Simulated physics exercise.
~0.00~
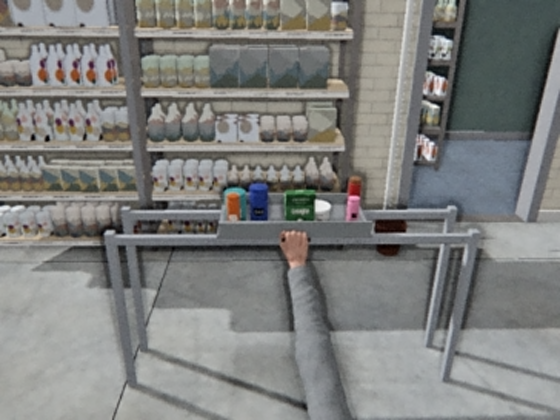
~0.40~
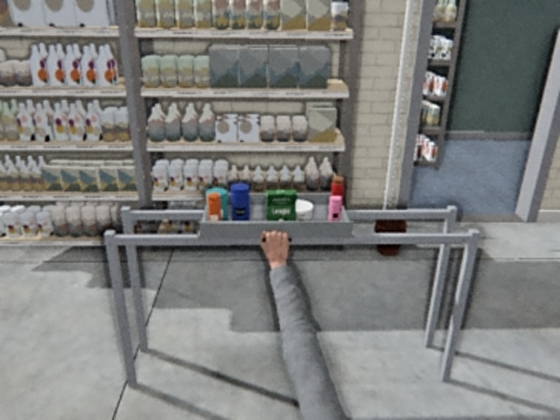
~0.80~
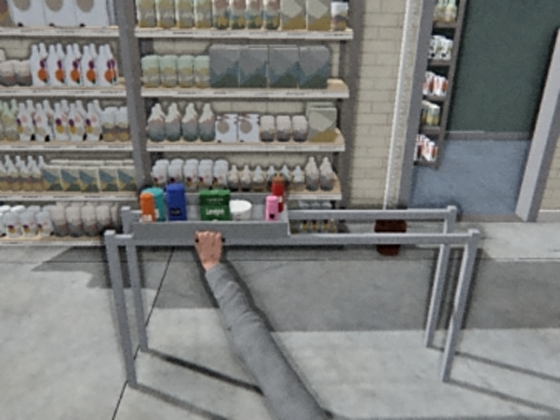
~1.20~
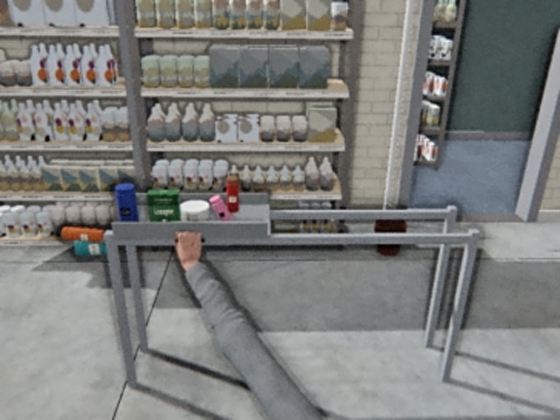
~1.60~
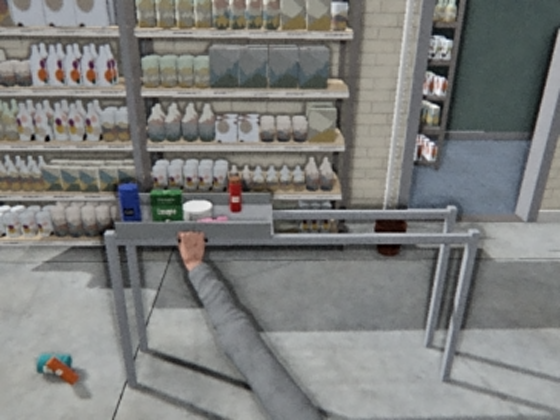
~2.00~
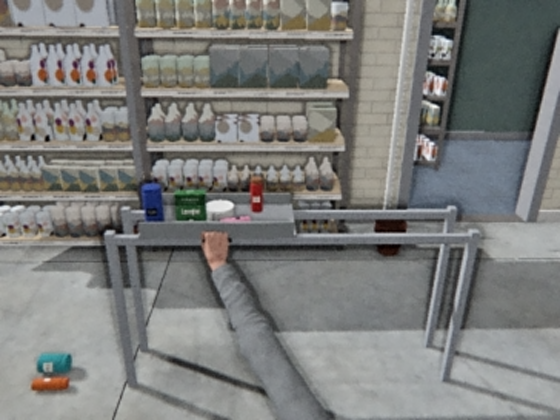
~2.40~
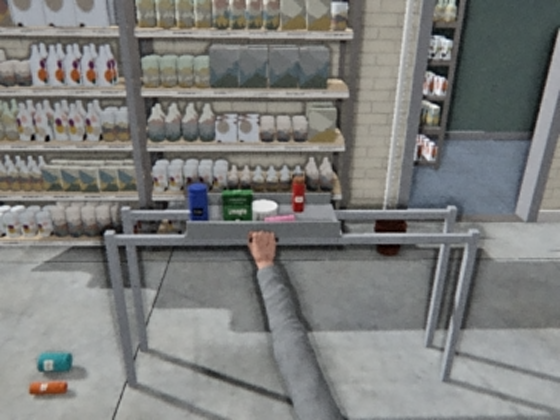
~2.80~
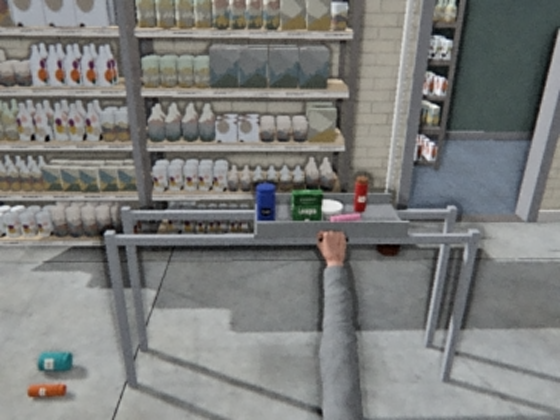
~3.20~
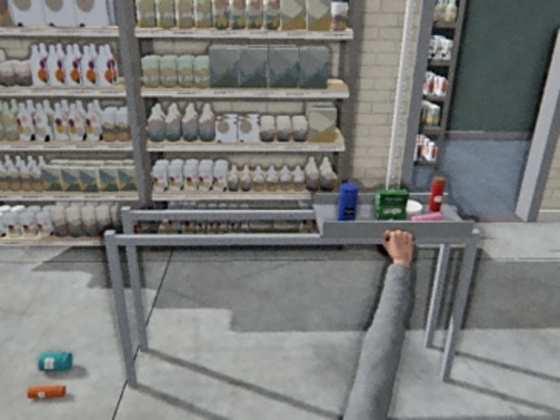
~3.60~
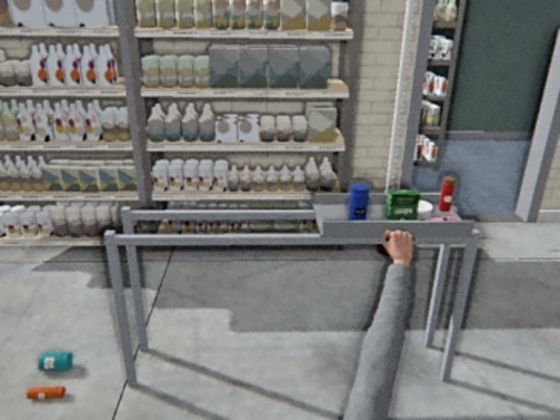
At the start, a hand grips the front of a gray tray on a railed metal stand before store shelves, with blue, green, pink, orange, turquoise, white and red containers standing on it. The hand slides the tray left to the end of the rails, where the orange shaker and turquoise jar tumble off the left side and the pink shaker tips over. The hand then pushes the tray right, all the way to the other end. Finally, the orange and turquoise containers lie on the ground at left, the pink shaker lies on the tray, and the others remain upright.
